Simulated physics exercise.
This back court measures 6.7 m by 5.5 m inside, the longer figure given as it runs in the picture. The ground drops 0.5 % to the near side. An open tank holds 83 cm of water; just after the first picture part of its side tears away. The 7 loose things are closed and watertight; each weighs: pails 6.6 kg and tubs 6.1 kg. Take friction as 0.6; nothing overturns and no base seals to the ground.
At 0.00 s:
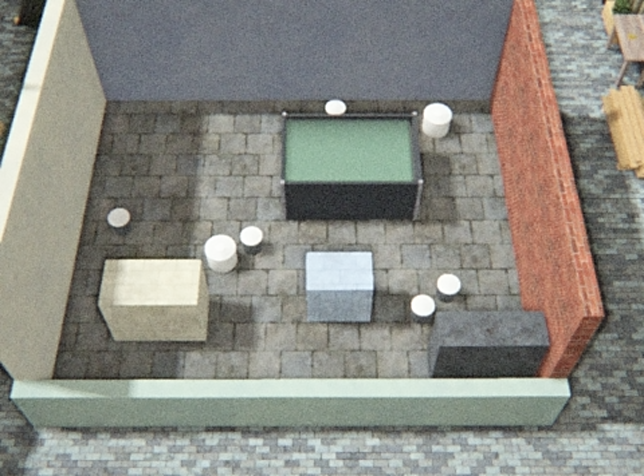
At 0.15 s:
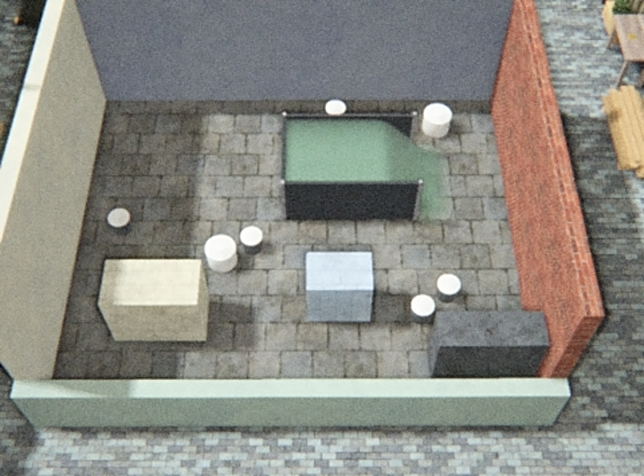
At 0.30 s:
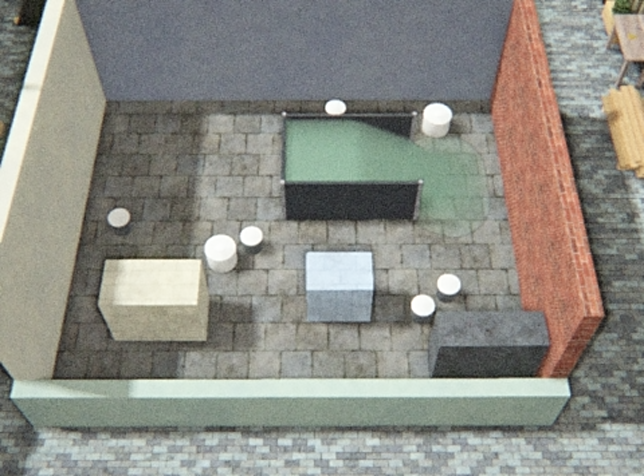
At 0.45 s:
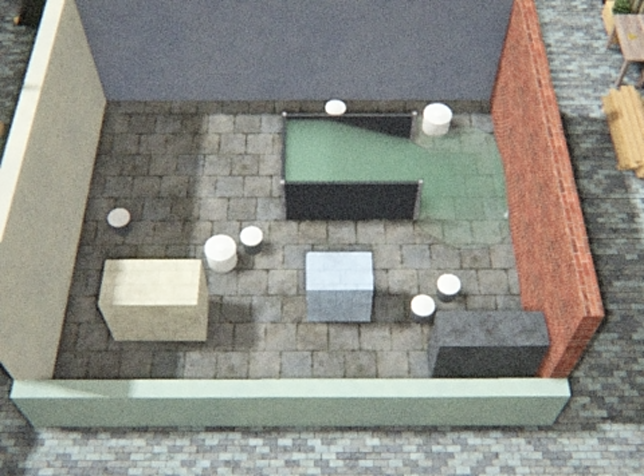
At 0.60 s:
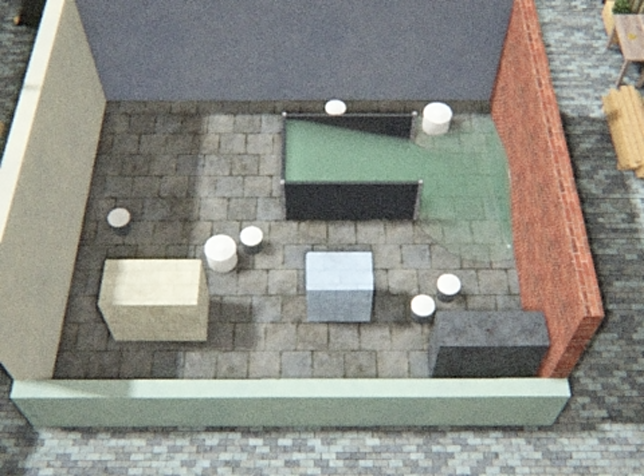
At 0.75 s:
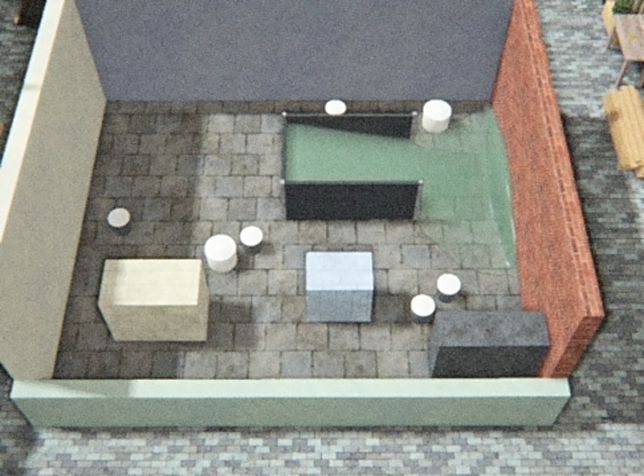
A large dark-sided tank of green water stands toward the back right of a walled, stone-paved yard, seen from high above, with a brick wall at right. Around it sit a cream block at left, a pale blue block near the centre, a dark grey block at lower right and several white round containers. The tank's right side opens and green water pours out, spreading across the paving to the brick wall, while the blocks stay still.
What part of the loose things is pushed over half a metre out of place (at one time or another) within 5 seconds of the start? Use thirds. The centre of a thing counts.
That comes to one to two thirds.
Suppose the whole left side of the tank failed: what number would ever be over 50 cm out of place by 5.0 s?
In that case 3 of them.
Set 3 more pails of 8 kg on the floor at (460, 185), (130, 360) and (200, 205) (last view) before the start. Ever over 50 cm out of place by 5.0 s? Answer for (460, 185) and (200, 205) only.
In that order: More, less.
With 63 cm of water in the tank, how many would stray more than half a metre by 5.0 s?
In that case 4 of them.
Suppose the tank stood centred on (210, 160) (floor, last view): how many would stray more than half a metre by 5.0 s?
Then 4.
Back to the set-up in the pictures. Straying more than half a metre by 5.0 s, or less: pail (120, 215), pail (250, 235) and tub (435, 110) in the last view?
In turn: Short of it, short of it, past it.
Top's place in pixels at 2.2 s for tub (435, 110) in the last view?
Near (401, 125).
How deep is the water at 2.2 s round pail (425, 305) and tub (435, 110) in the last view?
Roughly 4 and 8 cm.
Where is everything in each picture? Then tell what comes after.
A tub at (438, 114) rests on the ground; a pail at (423, 305) rests on the ground; water covers 2.6 m2; 0 of 7 have shifted, in the first frame.
A tub at (438, 114) rests on the ground; a pail at (423, 305), on the bottom; 3.5 m2 under water; 0 of 7 have shifted, in the second frame.
A tub at (438, 114) rests on the ground; a pail at (423, 305) rests on the ground; 4.7 m2 under water; 0 of 7 have shifted, in the third frame.
A tub at (438, 114) rests on the ground; a pail at (423, 305), on the bottom; water covers 5.8 m2; 0 of 7 have shifted, in the fourth frame.
A tub at (438, 113) rests on the ground; a pail at (423, 305), on the bottom; 6.3 m2 under water; 0 of 7 have shifted, in the fifth frame.
A tub at (437, 110), on the bottom, 9 cm from its start; a pail at (423, 305) rests on the ground; water covers 6.6 m2; 1 of 7 have shifted, in the sixth frame.
After 1.1 s 0 of 7 are over 50 cm from their spots; 0 afloat.
After 2.2 s 1 of 7 are over 50 cm from their spots; 1 afloat.
After 3.5 s 4 of 7 are over 50 cm from their spots; 1 afloat.
After 5.0 s 4 of 7 are over 50 cm from their spots, and 4 have been at some point; 1 afloat.
